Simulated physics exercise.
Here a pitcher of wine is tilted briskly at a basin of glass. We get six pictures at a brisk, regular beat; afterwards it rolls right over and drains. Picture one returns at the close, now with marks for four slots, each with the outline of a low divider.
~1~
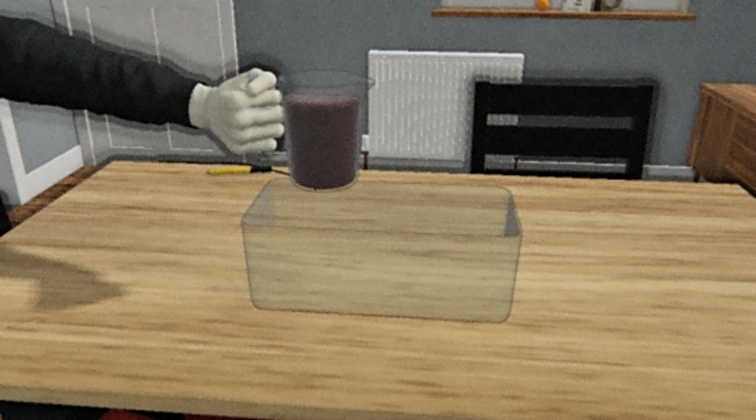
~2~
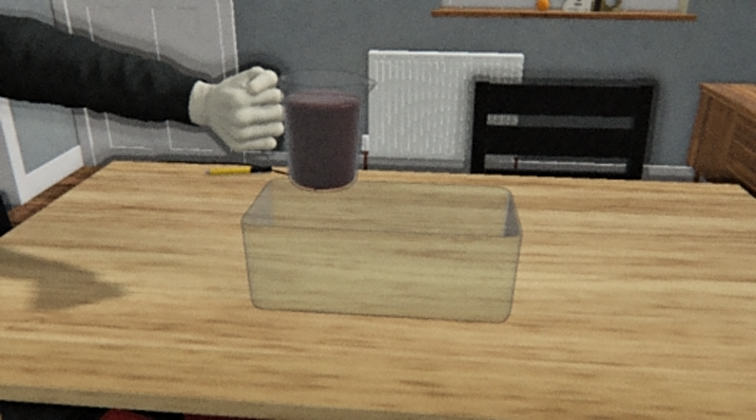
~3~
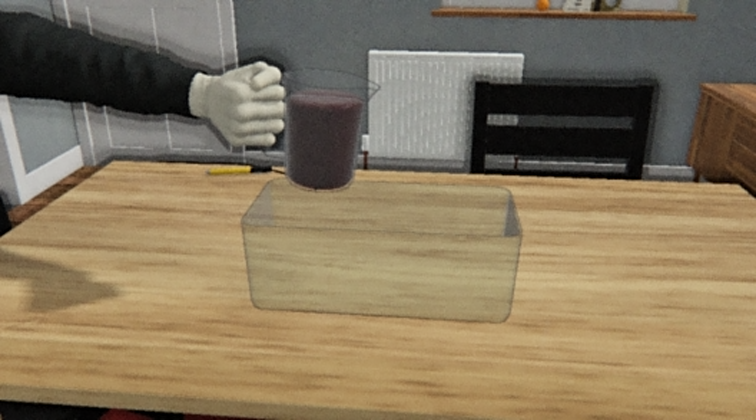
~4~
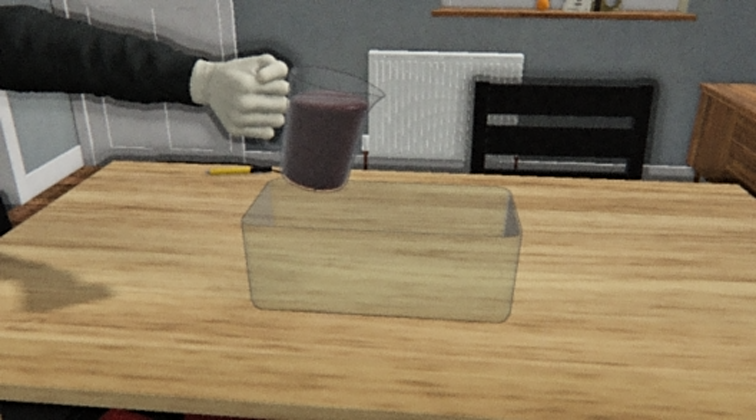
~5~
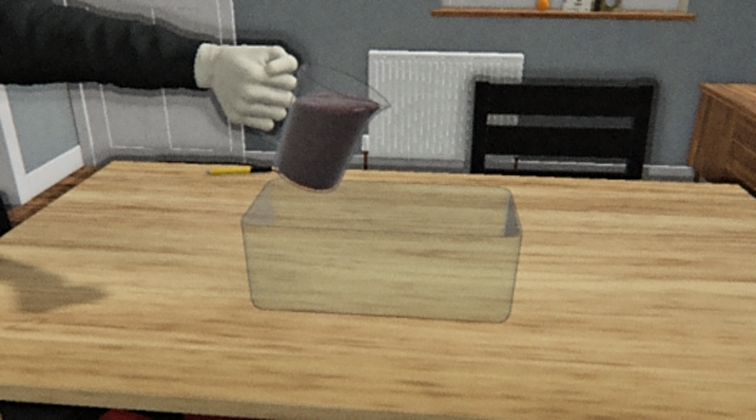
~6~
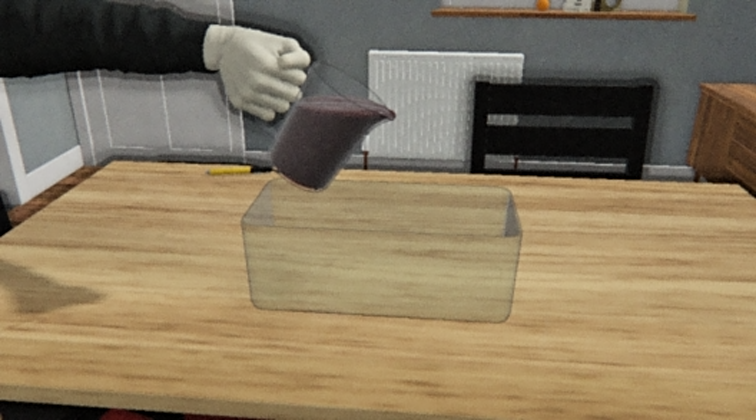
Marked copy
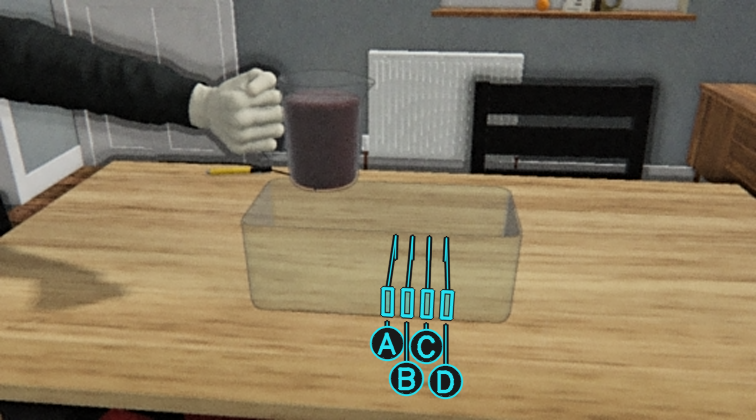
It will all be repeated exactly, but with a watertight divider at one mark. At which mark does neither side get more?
C works best here.
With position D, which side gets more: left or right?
The left side.
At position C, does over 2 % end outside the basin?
No.
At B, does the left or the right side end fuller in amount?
The right side.
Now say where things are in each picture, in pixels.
The first frame shows upright, lip at (374, 82); basin from (252, 304) to (510, 319); nothing has left yet.
The second frame shows upright, lip at (375, 83); nothing has left yet.
The third frame shows tipped about 6°, lip at (379, 87); nothing has left yet.
The fourth frame shows tipped about 13°, lip at (384, 95); nothing has left yet.
The fifth frame shows tipped about 22°, lip at (389, 105); nothing has left yet.
The sixth frame shows tipped about 33°, lip at (393, 118); nothing has left yet.
On the marked copy, A at (387, 321); B at (406, 322); C at (426, 324); D at (445, 325).
For position A, about 4 % ends left of the wall and 96 % right of it.
For position B, about 14 % ends left of the wall and 86 % right of it.
For position C, about 52 % ends left of the wall and 48 % right of it.
For position D, about 90 % ends left of the wall and 8 % right of it.
